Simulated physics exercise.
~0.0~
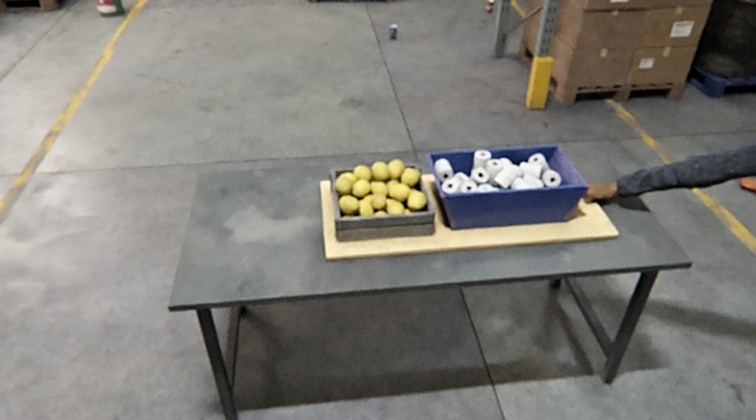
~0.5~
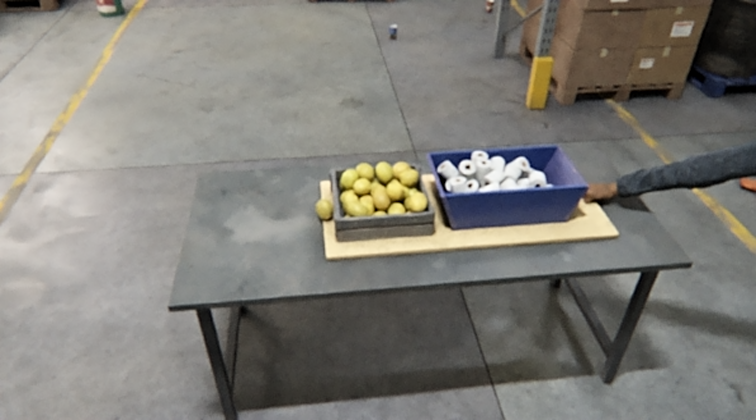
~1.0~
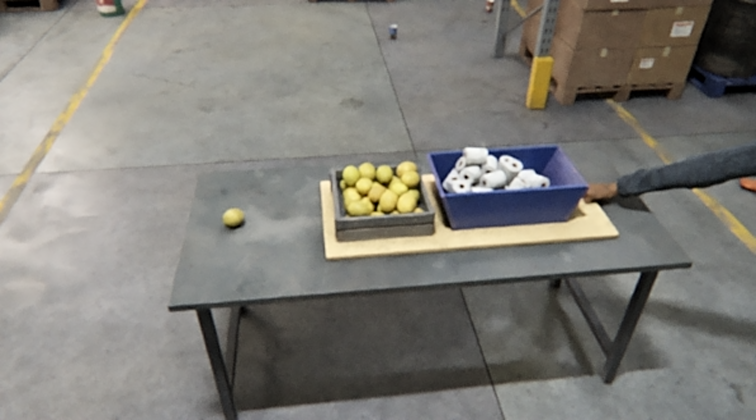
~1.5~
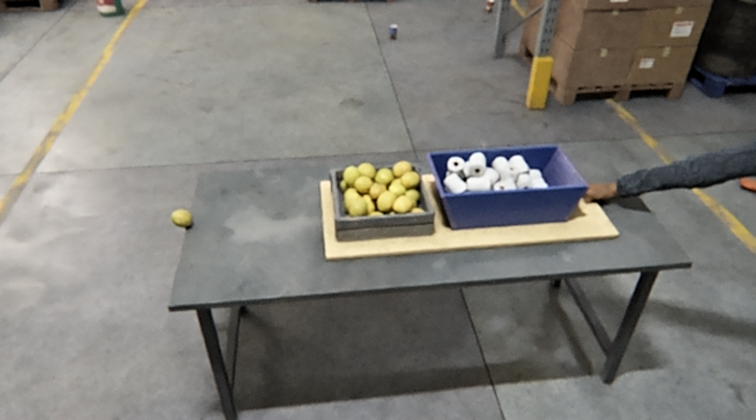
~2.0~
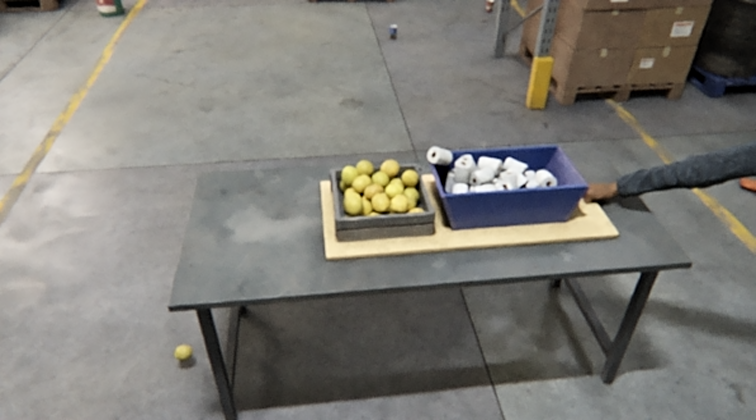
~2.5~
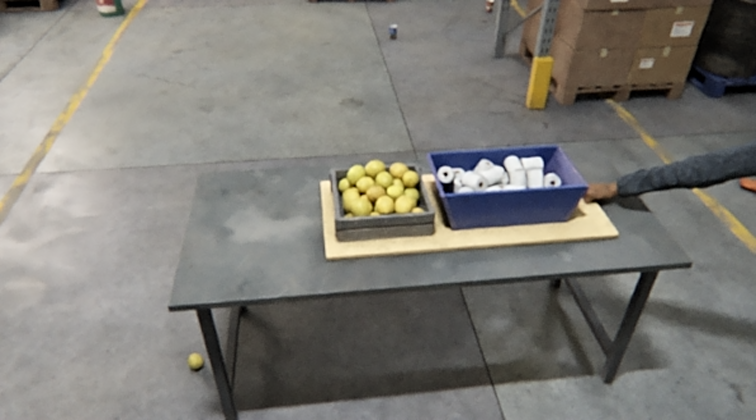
One lemon leaving a grey box of lemons beside paper rolls, rolling left off the table and ending on the floor.
